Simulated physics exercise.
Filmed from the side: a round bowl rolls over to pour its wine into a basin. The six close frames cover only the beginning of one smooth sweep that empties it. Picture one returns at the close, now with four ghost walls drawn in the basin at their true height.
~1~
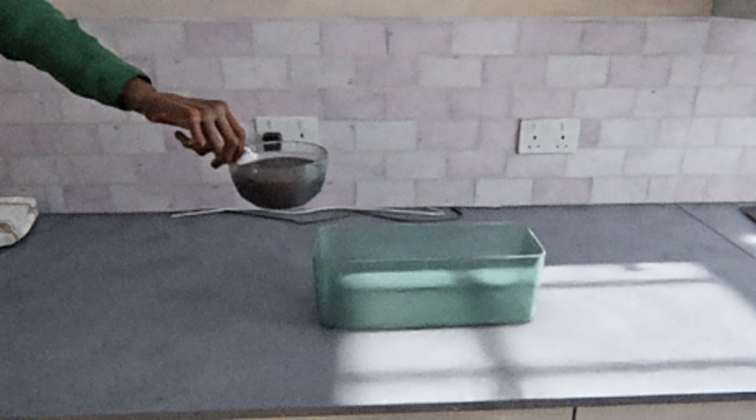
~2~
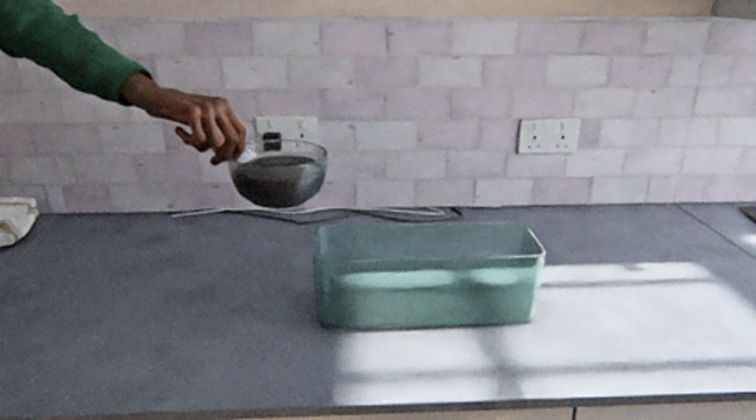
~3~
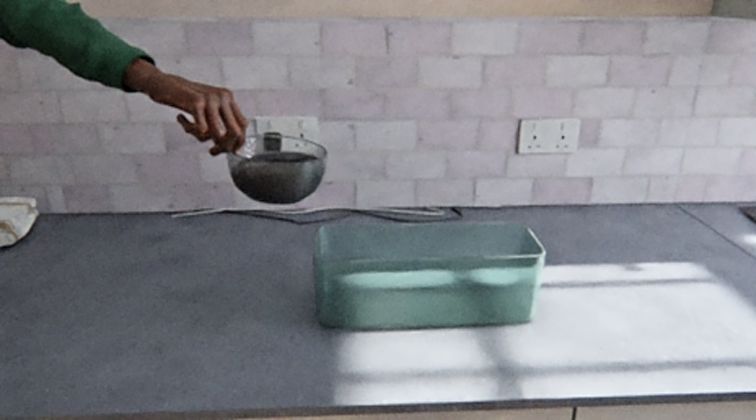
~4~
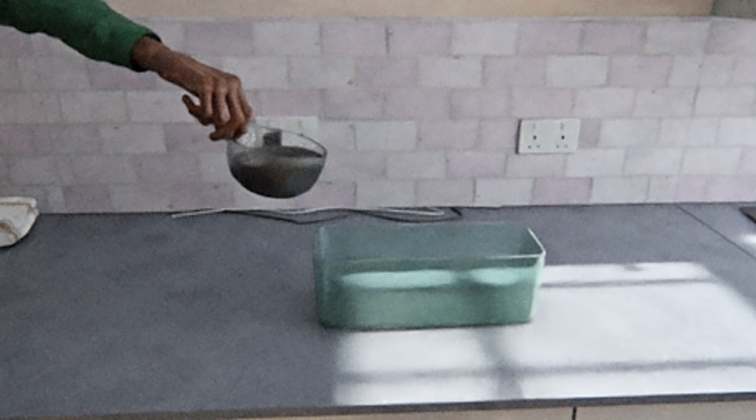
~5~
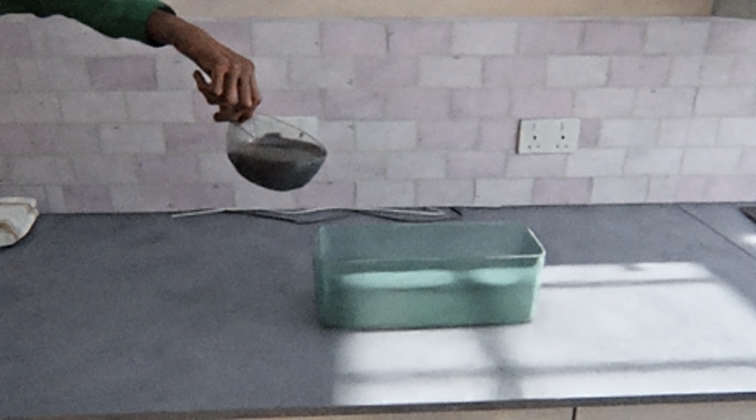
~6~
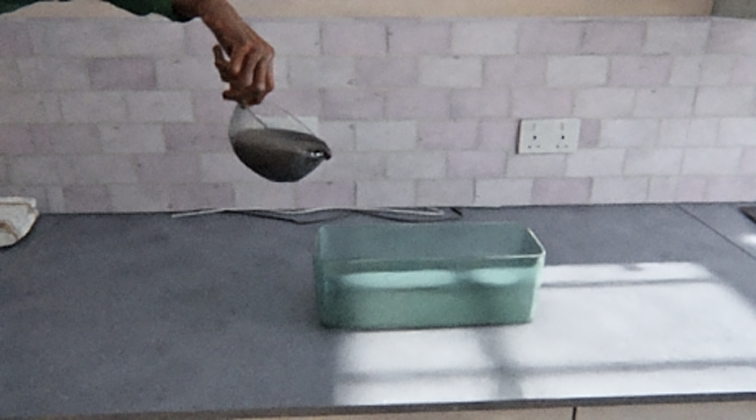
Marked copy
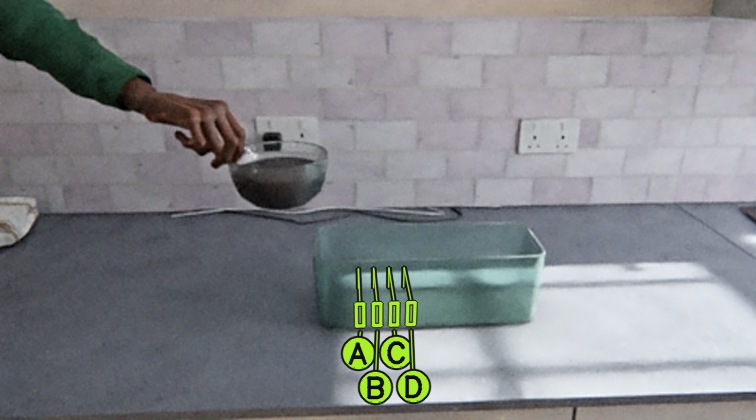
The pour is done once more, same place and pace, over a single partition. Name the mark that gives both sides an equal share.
Take D.
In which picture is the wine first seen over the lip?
Picture 6.
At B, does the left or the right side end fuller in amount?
More ends on the right.
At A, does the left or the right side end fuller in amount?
More ends on the right.
On the marked copy, A at (360, 331); B at (377, 331); C at (394, 330); D at (411, 330).
Choosing A, about 6 % ends left of the wall and 92 % right of it.
Choosing B, about 8 % ends left of the wall and 90 % right of it.
Choosing C, about 18 % ends left of the wall and 81 % right of it.
Choosing D, about 50 % ends left of the wall and 48 % right of it.
